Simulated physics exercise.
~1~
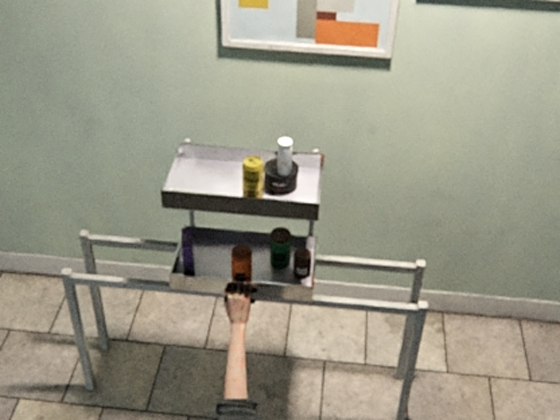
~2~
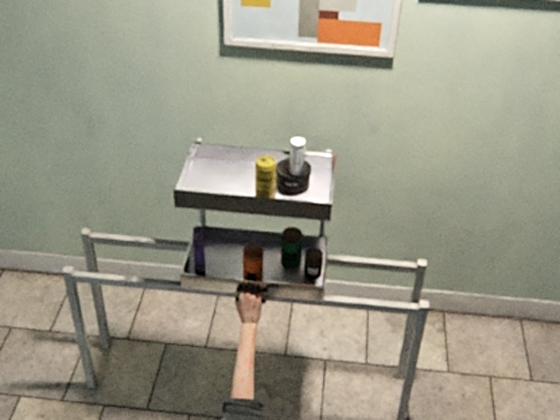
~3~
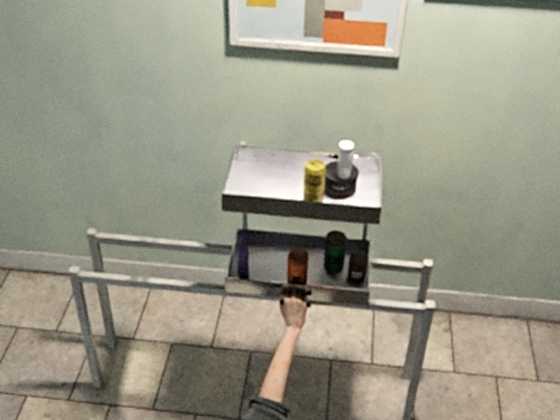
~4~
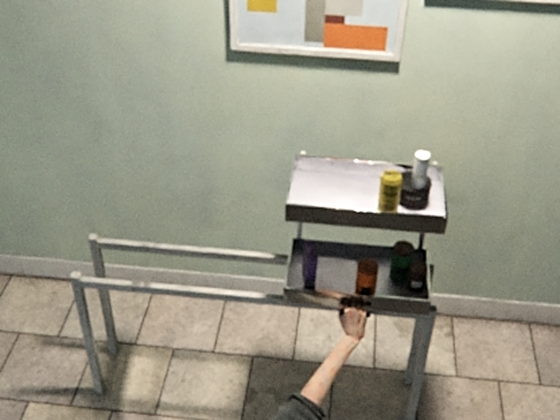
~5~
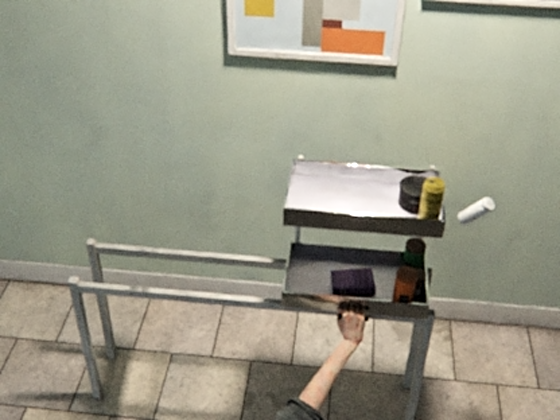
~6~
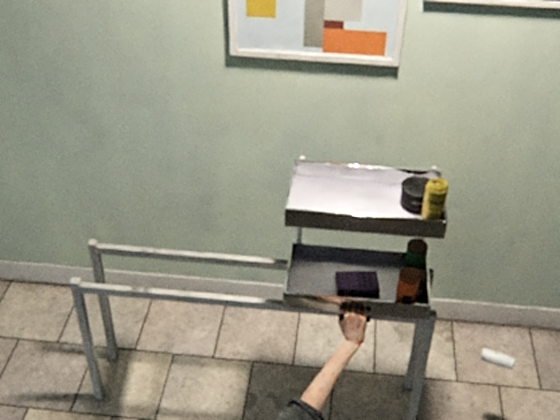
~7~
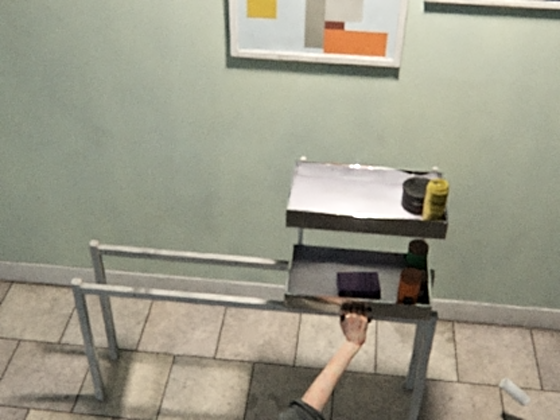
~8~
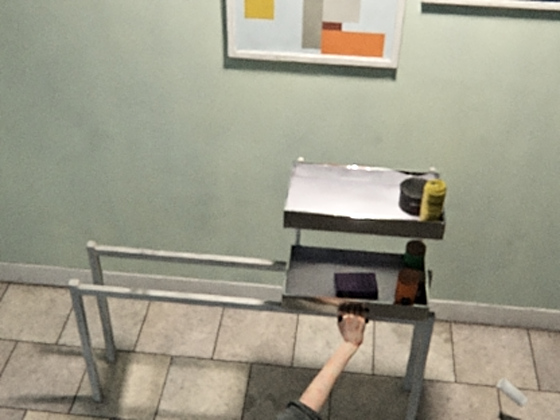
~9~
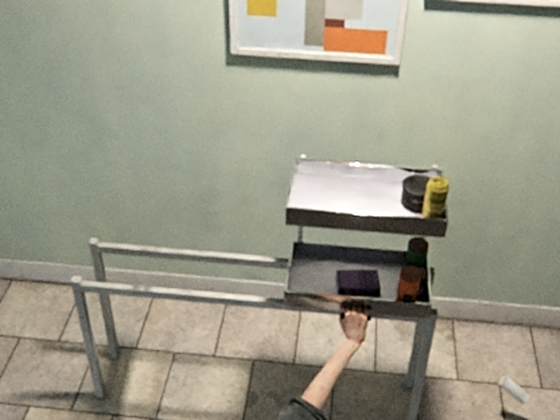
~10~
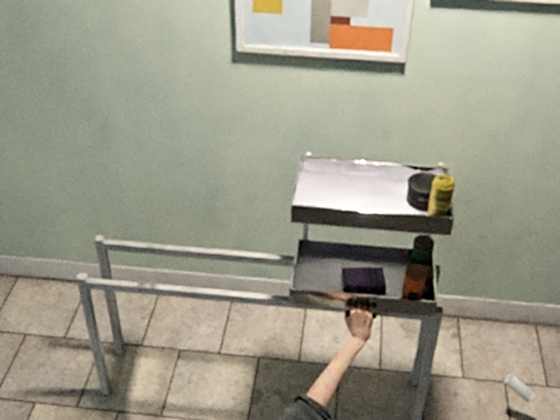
By a green wall, a hand pushes a tray right and a white shaker falls off.
